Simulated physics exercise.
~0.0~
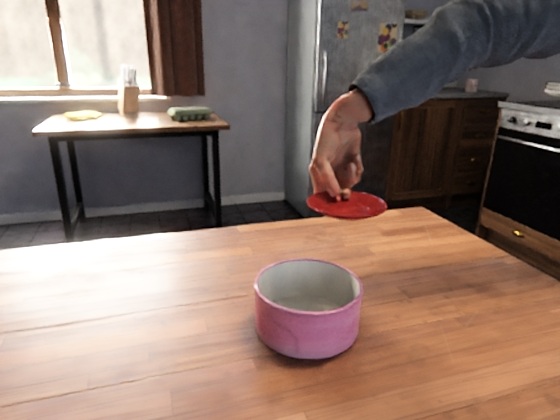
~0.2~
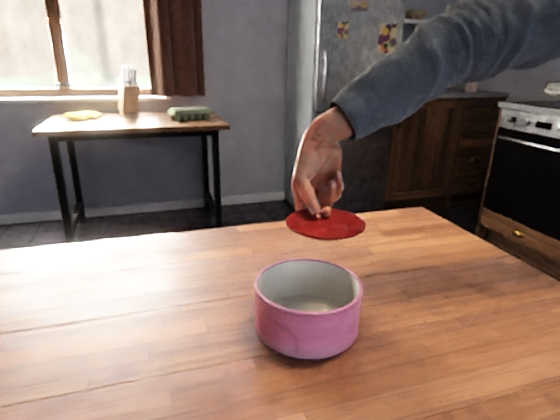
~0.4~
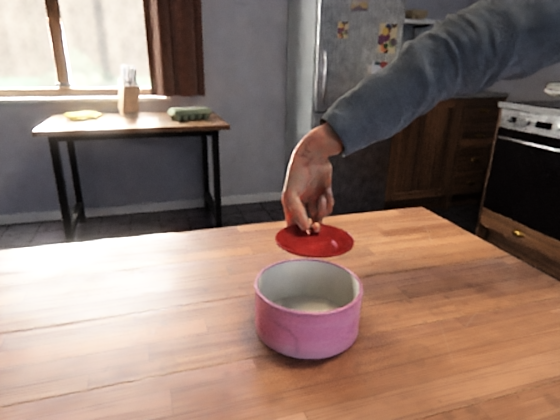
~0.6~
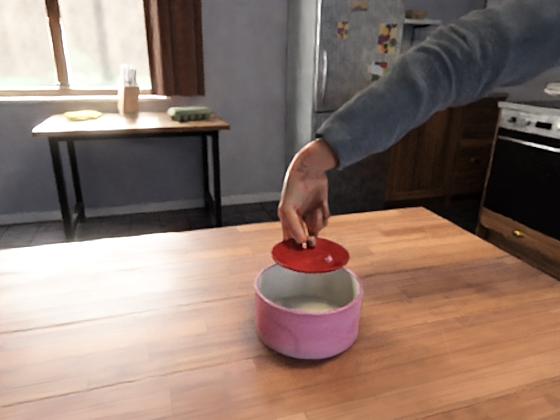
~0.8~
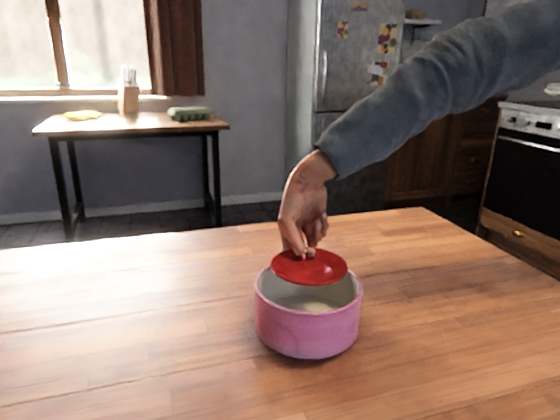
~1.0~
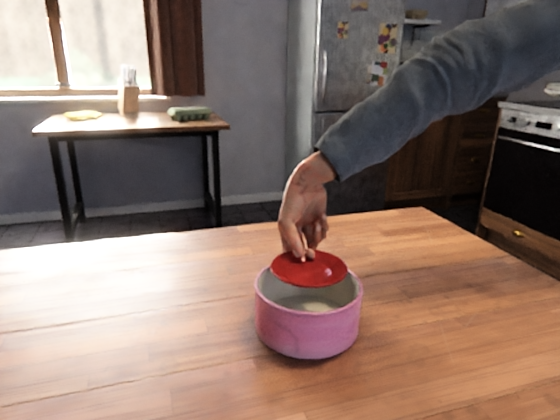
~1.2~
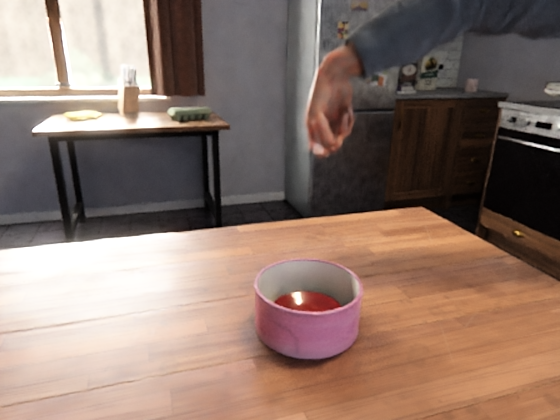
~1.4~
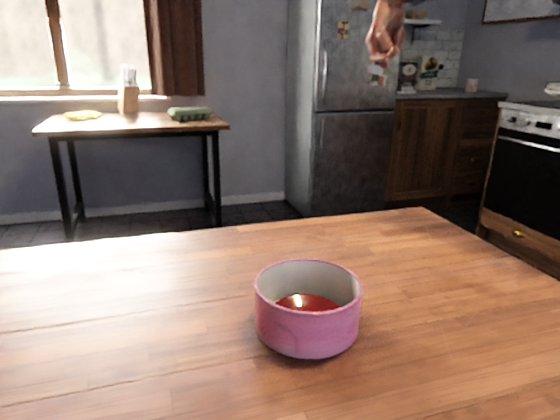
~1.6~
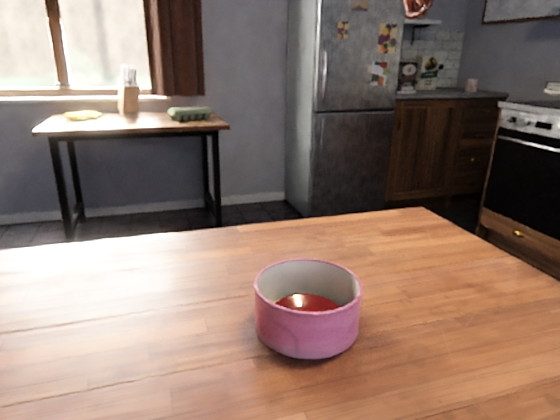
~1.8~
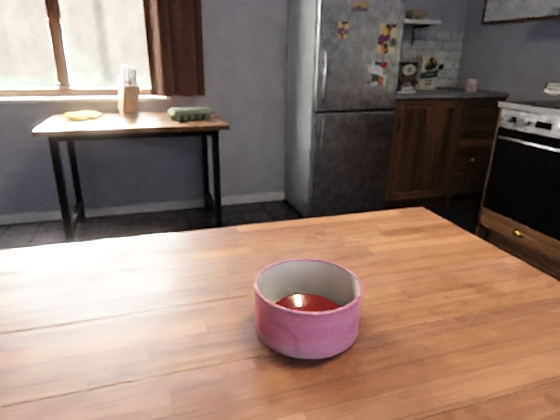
The clip opens on a wooden table in a kitchen, where a hand in a grey-blue sleeve holds a small red saucer above and slightly to the right of an open pink container. The hand carries the saucer left and down until it is over the container. It lowers the disc further, pausing briefly near the rim with the saucer slightly tilted. The fingers then let go, and the saucer drops inside instead of resting on the rim. The hand draws back up and out of view, leaving the red saucer lying still within the pink container.
